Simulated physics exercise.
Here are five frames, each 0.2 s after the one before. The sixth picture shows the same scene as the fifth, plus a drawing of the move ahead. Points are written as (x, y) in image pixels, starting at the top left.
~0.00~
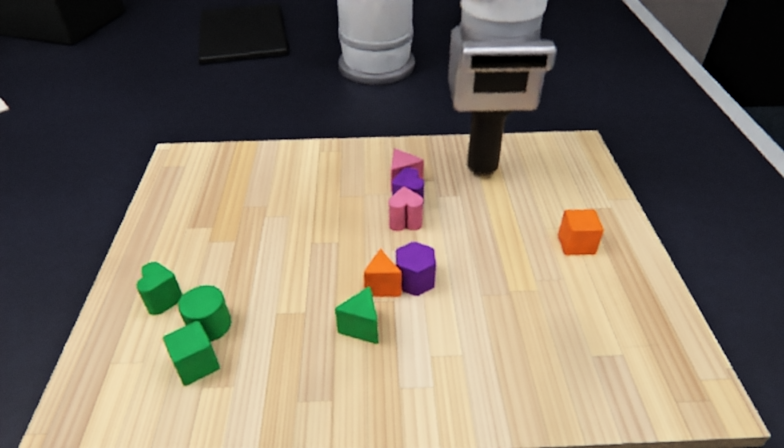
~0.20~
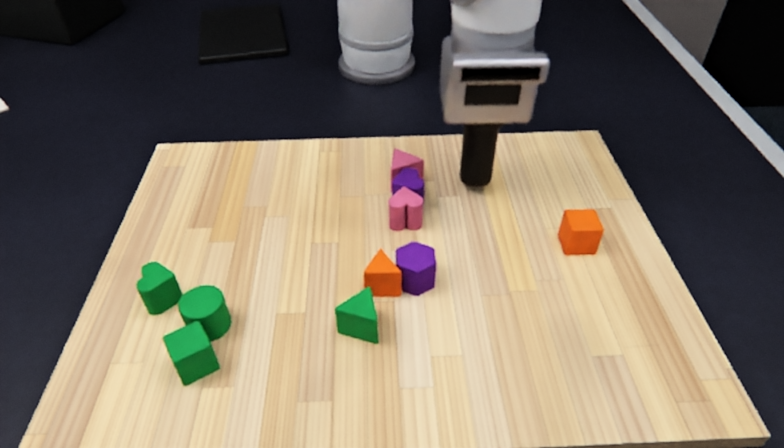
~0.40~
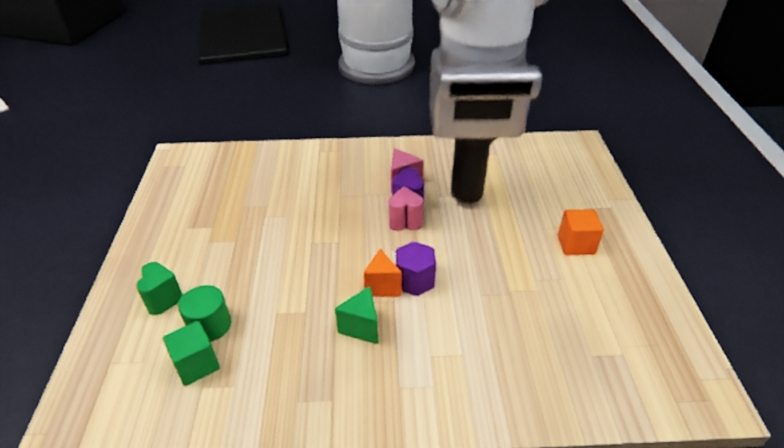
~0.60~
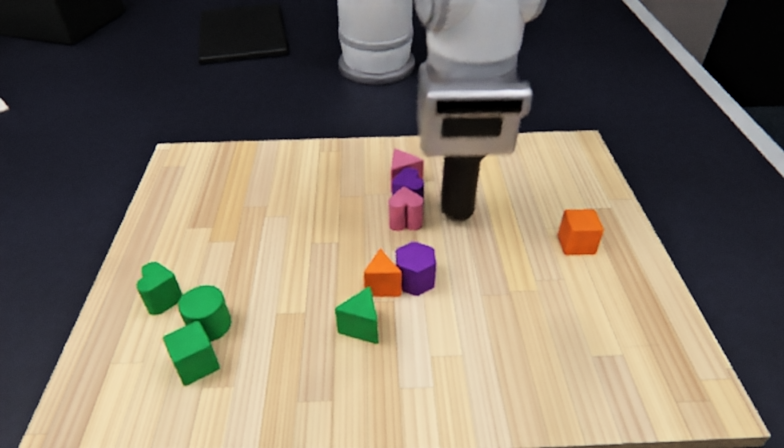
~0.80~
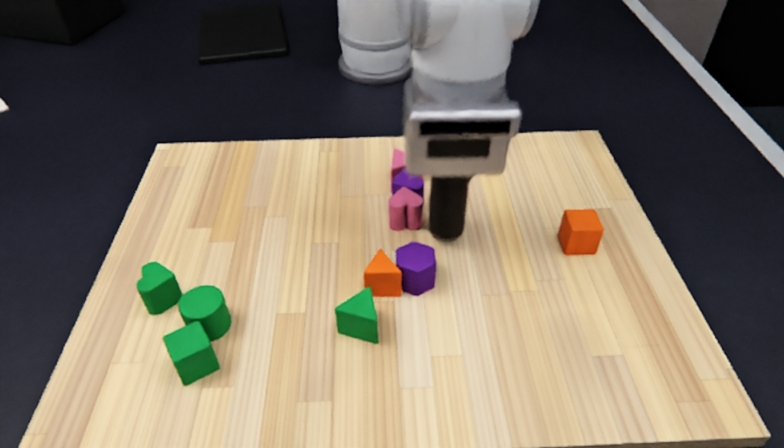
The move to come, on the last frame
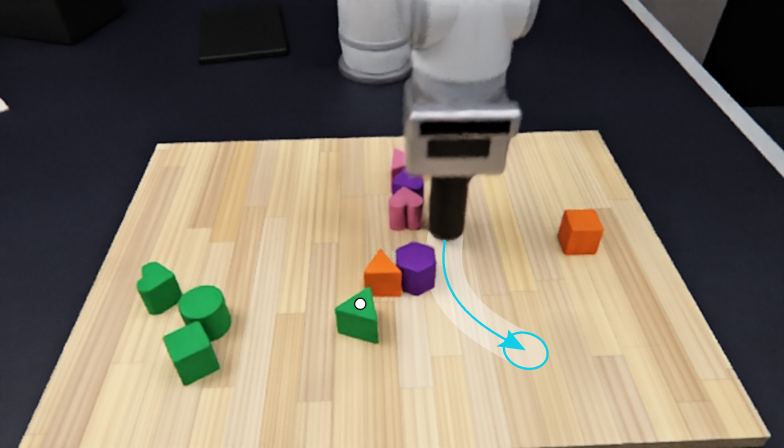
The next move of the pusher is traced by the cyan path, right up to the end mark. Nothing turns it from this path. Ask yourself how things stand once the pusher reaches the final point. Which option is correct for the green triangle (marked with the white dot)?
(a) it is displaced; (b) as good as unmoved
b: As good as unmoved.
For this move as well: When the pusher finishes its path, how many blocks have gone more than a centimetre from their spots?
I'd put the number at one.
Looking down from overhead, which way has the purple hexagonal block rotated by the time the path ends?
Viewed from above: Clockwise.
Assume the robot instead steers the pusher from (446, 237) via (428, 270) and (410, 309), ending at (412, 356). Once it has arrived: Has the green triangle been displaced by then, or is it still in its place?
That block is shifted.
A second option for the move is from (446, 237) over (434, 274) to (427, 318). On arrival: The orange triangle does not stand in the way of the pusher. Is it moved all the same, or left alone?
By the end it has moved.
Path on the board, from (446, 237) via (446, 276) and (473, 317), ending at (526, 350); the dot is on the green triangle.
What follows on the original path. One third of the way, pusher at (446, 268); orange triangle at (377, 265), turned 15° clockwise; purple hexagonal block at (412, 264), turned 30° clockwise.
Two thirds of the way, pusher at (474, 309); orange triangle at (377, 265), turned 15° clockwise; purple hexagonal block at (412, 267), turned 45° clockwise.
At the end, pusher at (528, 342); green triangle in place; orange triangle at (377, 265), turned 15° clockwise; purple hexagonal block at (412, 267), turned 45° clockwise.
